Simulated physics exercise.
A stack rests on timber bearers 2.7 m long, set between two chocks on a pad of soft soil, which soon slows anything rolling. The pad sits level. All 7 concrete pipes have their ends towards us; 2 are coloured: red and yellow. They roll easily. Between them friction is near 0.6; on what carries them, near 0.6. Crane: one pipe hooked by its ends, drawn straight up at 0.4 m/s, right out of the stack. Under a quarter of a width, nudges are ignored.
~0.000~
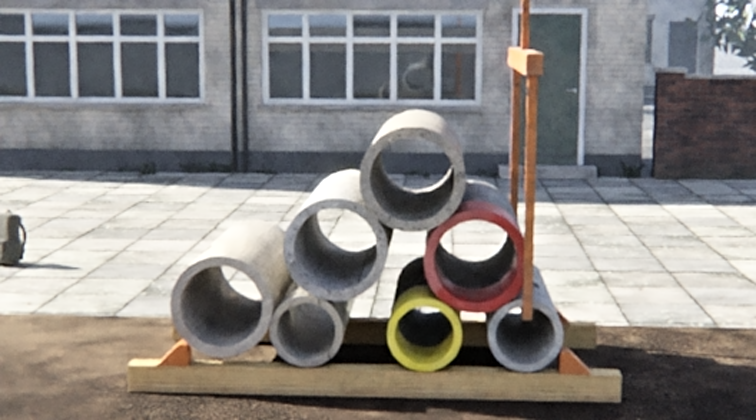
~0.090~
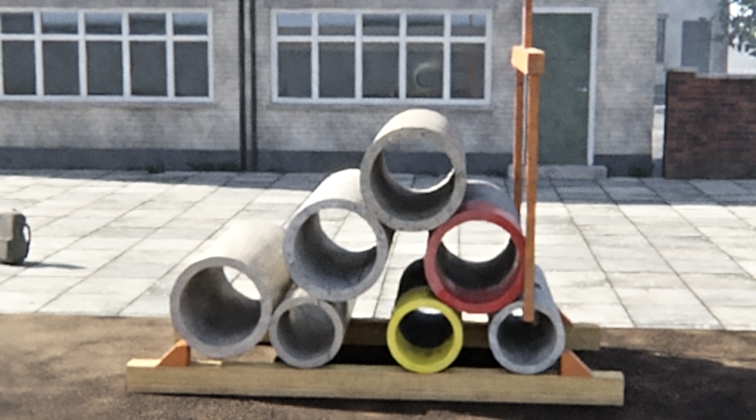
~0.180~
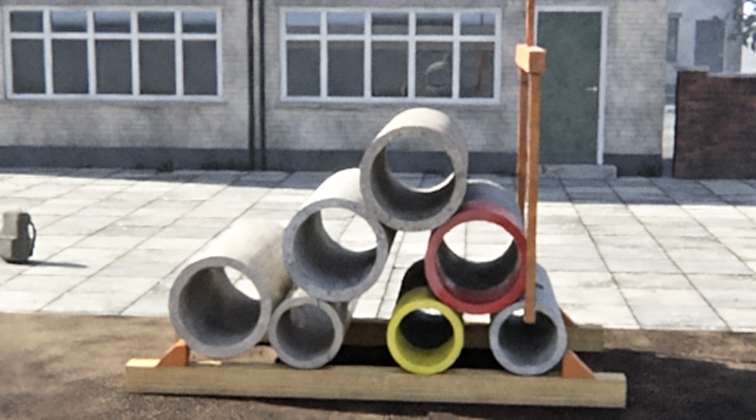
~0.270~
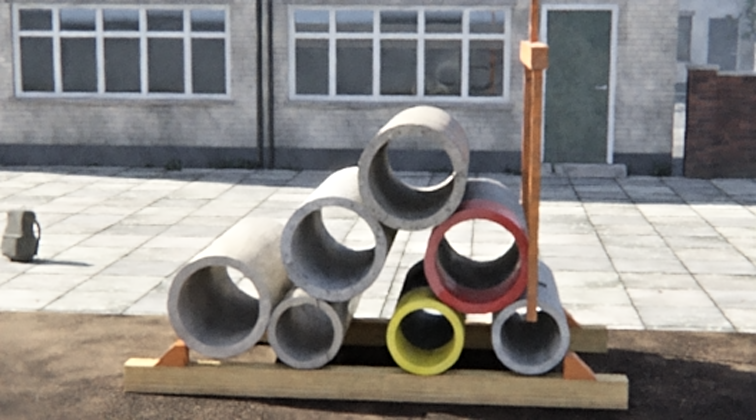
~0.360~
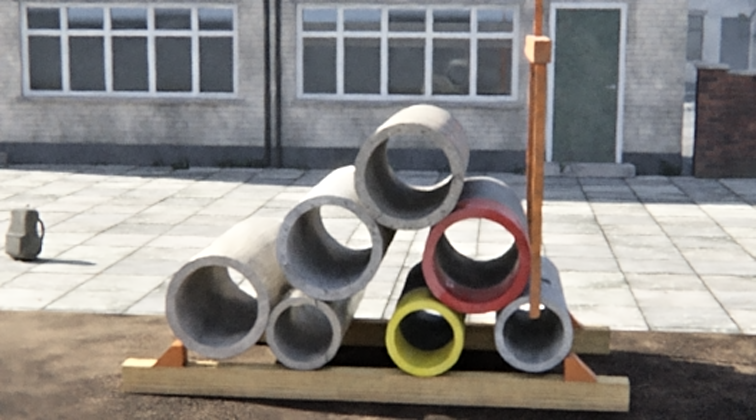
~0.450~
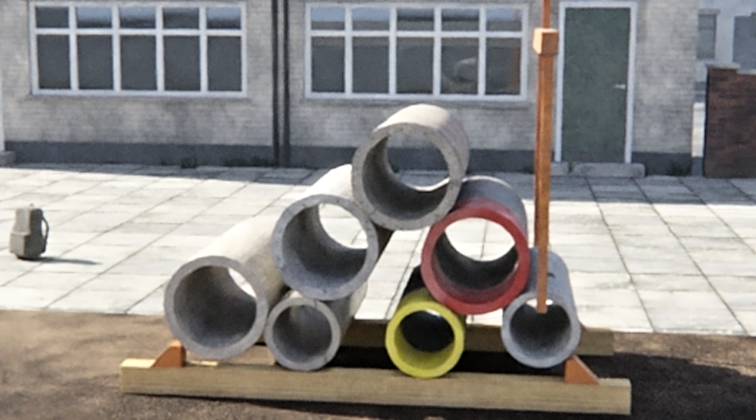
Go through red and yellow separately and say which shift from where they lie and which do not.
Red pipe - does. Yellow - does.
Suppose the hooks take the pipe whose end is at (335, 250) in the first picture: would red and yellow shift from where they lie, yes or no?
Answers then - red: Negative, yellow: Negative.
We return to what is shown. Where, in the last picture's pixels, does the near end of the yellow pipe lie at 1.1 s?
Around pixel (469, 341).
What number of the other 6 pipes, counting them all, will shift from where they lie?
6.
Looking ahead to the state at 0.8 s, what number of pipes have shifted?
At that point the count stands at 0.
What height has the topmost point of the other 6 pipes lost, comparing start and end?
Roughly 35 cm.
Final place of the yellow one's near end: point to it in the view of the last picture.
Roughly (530, 343).
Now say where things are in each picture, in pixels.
The first frame shows red (476, 263), yellow (425, 335); hooked one at (526, 337); the pad is level; 4 of the 7 form the bottom row.
The second frame shows red (477, 264), yellow (425, 336); hooked one at (527, 338).
The third frame shows red (478, 264), yellow (425, 337); hooked one at (528, 339).
The fourth frame shows red (478, 263), yellow (425, 337); hooked one at (531, 338), up 1 cm.
The fifth frame shows red (476, 262), yellow (425, 338); hooked one at (534, 335), up 4 cm.
The sixth frame shows red (475, 263), yellow (425, 340); hooked one at (541, 330), up 7 cm.
Then, 0.8 s in, red is 7 cm further right; yellow is 9 cm further right; 0 others dislodged.
Then, 1.1 s in, red is 28 cm further right and 4 cm lower; yellow is 23 cm further right; 3 others dislodged.
In the end (4.2 s), red is off the right end of the bearers; yellow is 54 cm further right; 6 others dislodged.
